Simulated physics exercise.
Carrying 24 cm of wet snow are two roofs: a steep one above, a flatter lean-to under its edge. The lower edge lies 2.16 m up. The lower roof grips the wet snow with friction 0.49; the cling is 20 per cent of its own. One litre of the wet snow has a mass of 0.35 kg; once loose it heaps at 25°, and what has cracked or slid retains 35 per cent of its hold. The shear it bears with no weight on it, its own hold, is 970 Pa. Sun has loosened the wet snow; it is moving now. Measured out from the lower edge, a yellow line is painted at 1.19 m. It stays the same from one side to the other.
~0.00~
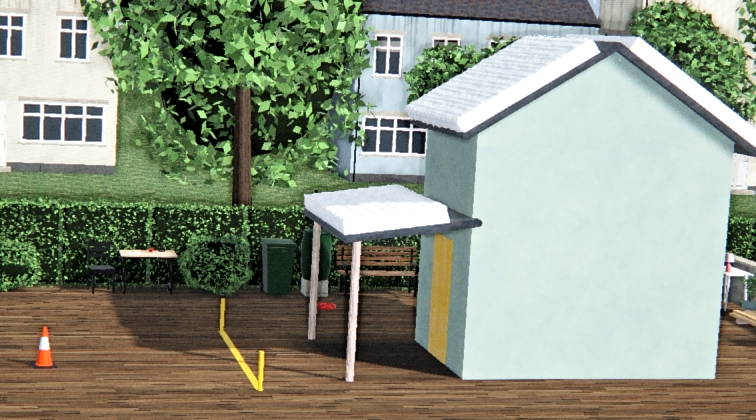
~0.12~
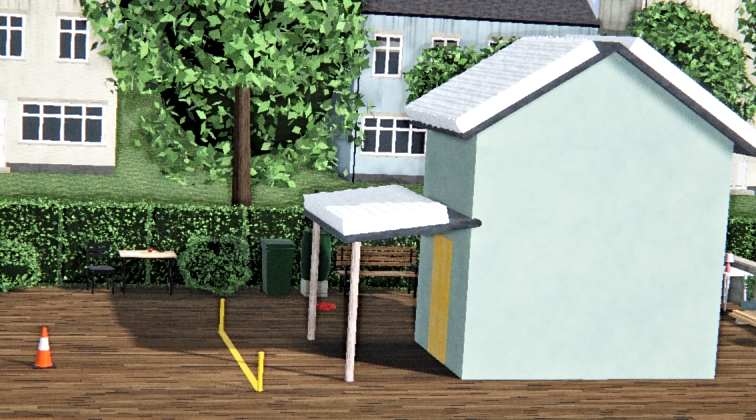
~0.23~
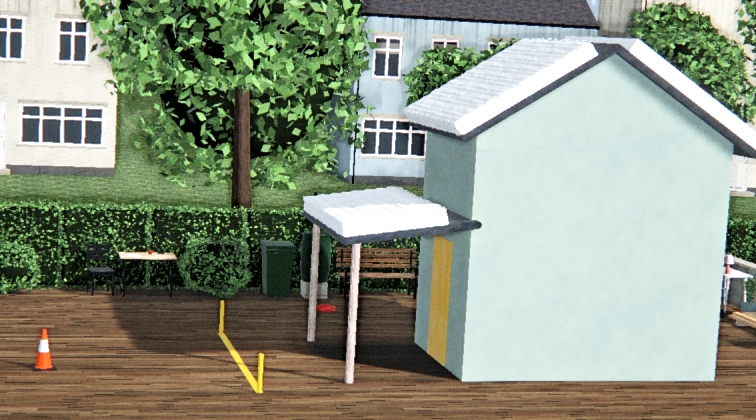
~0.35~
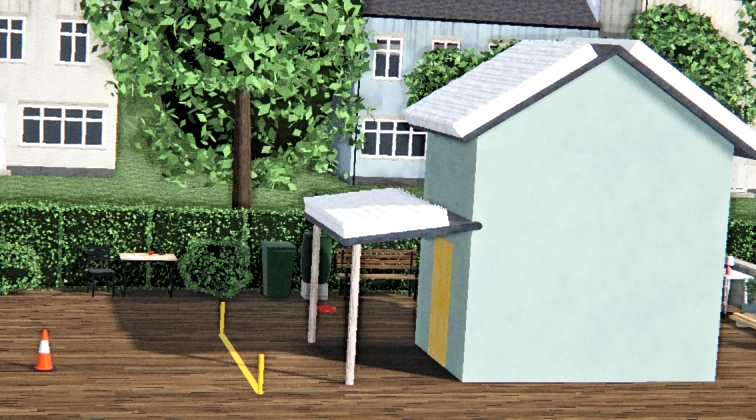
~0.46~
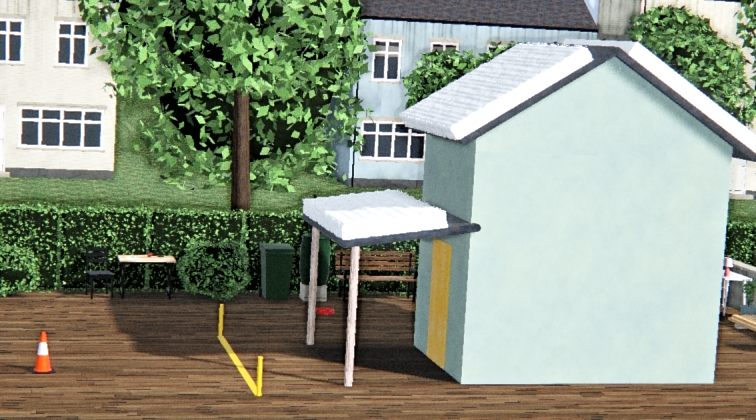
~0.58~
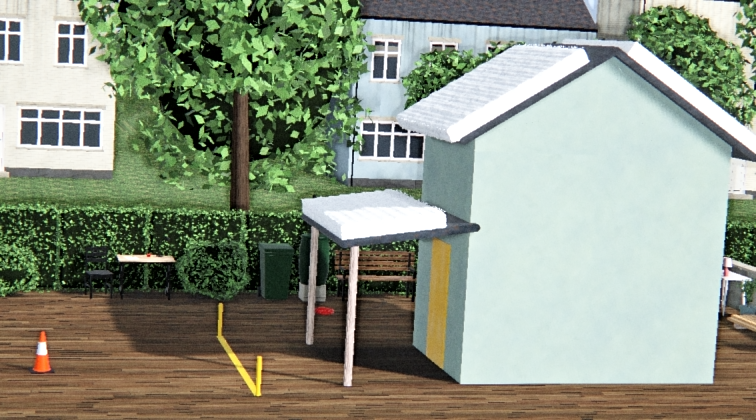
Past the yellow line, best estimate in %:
0 %.
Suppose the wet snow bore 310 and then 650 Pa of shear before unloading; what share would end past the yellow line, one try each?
Result: 18 % for the first case, 3 % for the second.
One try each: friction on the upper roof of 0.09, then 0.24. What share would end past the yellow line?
First some 30 %, after that some 12 %.
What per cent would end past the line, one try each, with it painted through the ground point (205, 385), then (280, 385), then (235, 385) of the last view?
In order, some 0, 0 and 0 percent would end past it.
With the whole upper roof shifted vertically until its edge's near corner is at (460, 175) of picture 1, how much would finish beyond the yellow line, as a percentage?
That would come to around 0 %.
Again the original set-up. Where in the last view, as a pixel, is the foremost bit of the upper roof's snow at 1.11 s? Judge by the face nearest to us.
Close to pixel (416, 209).
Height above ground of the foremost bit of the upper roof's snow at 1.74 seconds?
2.6 m, roughly.
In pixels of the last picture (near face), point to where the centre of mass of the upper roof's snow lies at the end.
Estimated pixel: (390, 207).
After 1.11 s, none is below the lower edge and 0 % is past the line.
After 1.74 s, none is below the lower edge and 0 % is past the line.
After 2.37 s, none is below the lower edge and 0 % is past the line.
After 3.00 s, 1 % is below the lower edge and 0 % is past the line.
After 3.60 s, at the end, 1 % is below the lower edge and 0 % is past the line.
